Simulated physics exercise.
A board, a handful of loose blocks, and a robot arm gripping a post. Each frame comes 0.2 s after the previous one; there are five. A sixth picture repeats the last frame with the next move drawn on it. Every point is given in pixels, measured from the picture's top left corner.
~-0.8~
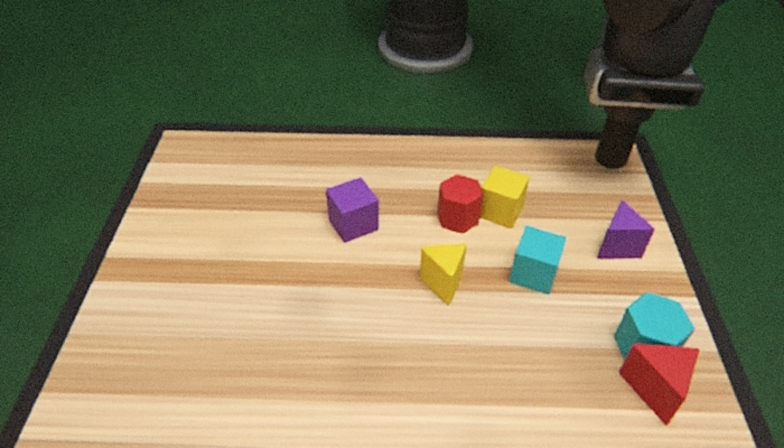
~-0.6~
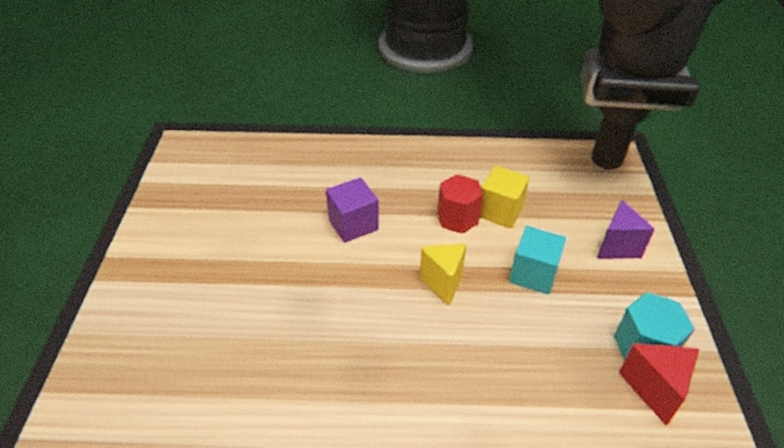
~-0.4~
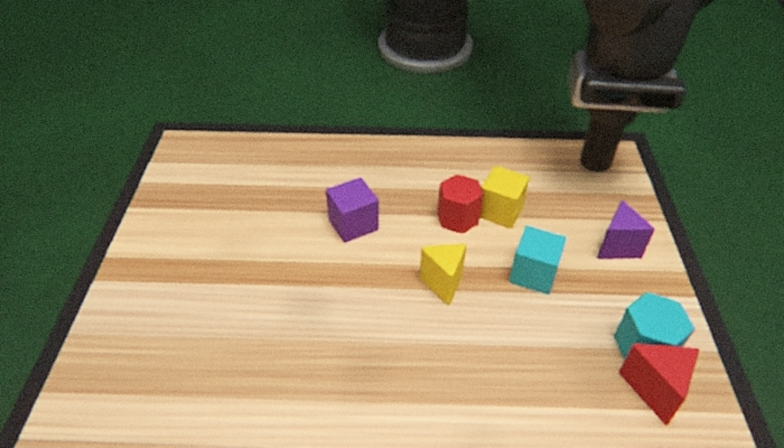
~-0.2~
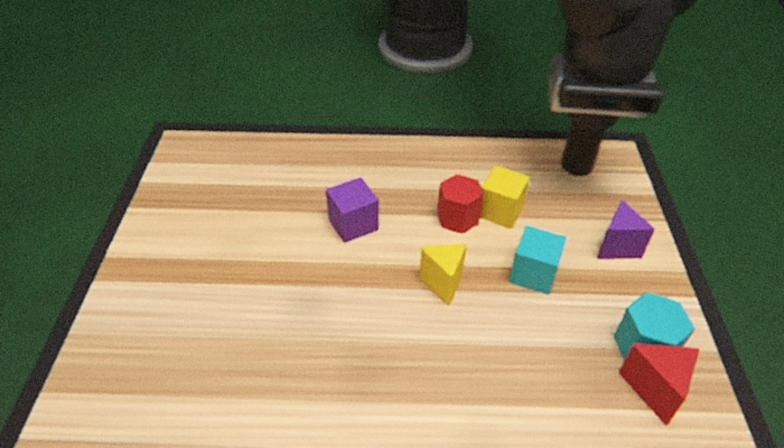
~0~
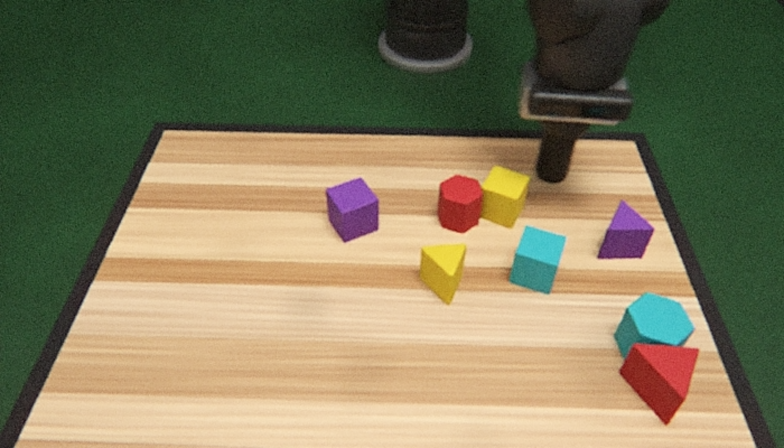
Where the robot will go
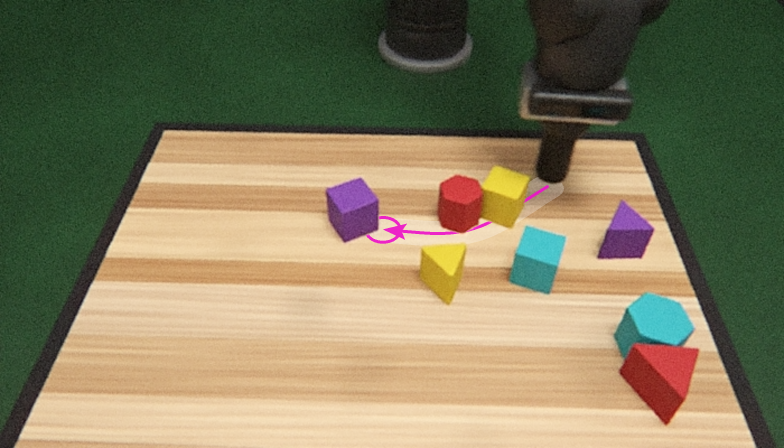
Robot arm gripping a dark post moving left along the far edge of a wooden board, colourful loose blocks staying still.
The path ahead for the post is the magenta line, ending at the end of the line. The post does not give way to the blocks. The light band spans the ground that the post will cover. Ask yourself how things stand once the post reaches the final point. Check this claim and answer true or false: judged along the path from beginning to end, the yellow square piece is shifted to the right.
That claim is false.
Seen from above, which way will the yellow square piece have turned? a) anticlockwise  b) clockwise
a
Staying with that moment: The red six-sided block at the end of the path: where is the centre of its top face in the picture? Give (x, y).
I expect it at (368, 176).
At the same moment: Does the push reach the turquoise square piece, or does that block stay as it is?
Stays where it is.
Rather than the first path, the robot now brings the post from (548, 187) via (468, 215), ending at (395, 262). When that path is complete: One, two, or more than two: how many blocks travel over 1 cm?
Total moved: Two.
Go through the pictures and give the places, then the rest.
The first frame shows post tip at (610, 160); block tops, purple square piece at (352, 194); yellow triangle at (446, 255); red six-sided block at (461, 188); yellow square piece at (506, 181); turquoise square piece at (542, 244).
The second frame shows post at (607, 161); blocks unchanged.
The third frame shows post at (595, 163); blocks unchanged.
The fourth frame shows post at (576, 167); blocks unchanged.
The fifth frame shows post at (551, 175); purple square piece at (352, 194); yellow triangle at (446, 255); red six-sided block at (461, 188); yellow square piece at (506, 181); turquoise square piece at (542, 244).
Path on the board, from (548, 187) over (505, 214) and (449, 233) to (383, 230).
The first path, step by step. One third of the way, post at (507, 202); red six-sided block at (437, 192), turned 30° clockwise; yellow square piece at (483, 199), turned 20° clockwise.
Two thirds of the way, post at (450, 221); yellow triangle at (446, 259); red six-sided block at (414, 192), turned 70° clockwise; yellow square piece at (437, 228).
At the end, post at (383, 218); purple square piece at (333, 192); yellow triangle at (446, 259); red six-sided block at (368, 176), turned 135° clockwise; yellow square piece at (429, 231), turned 20° anticlockwise; turquoise square piece in place.
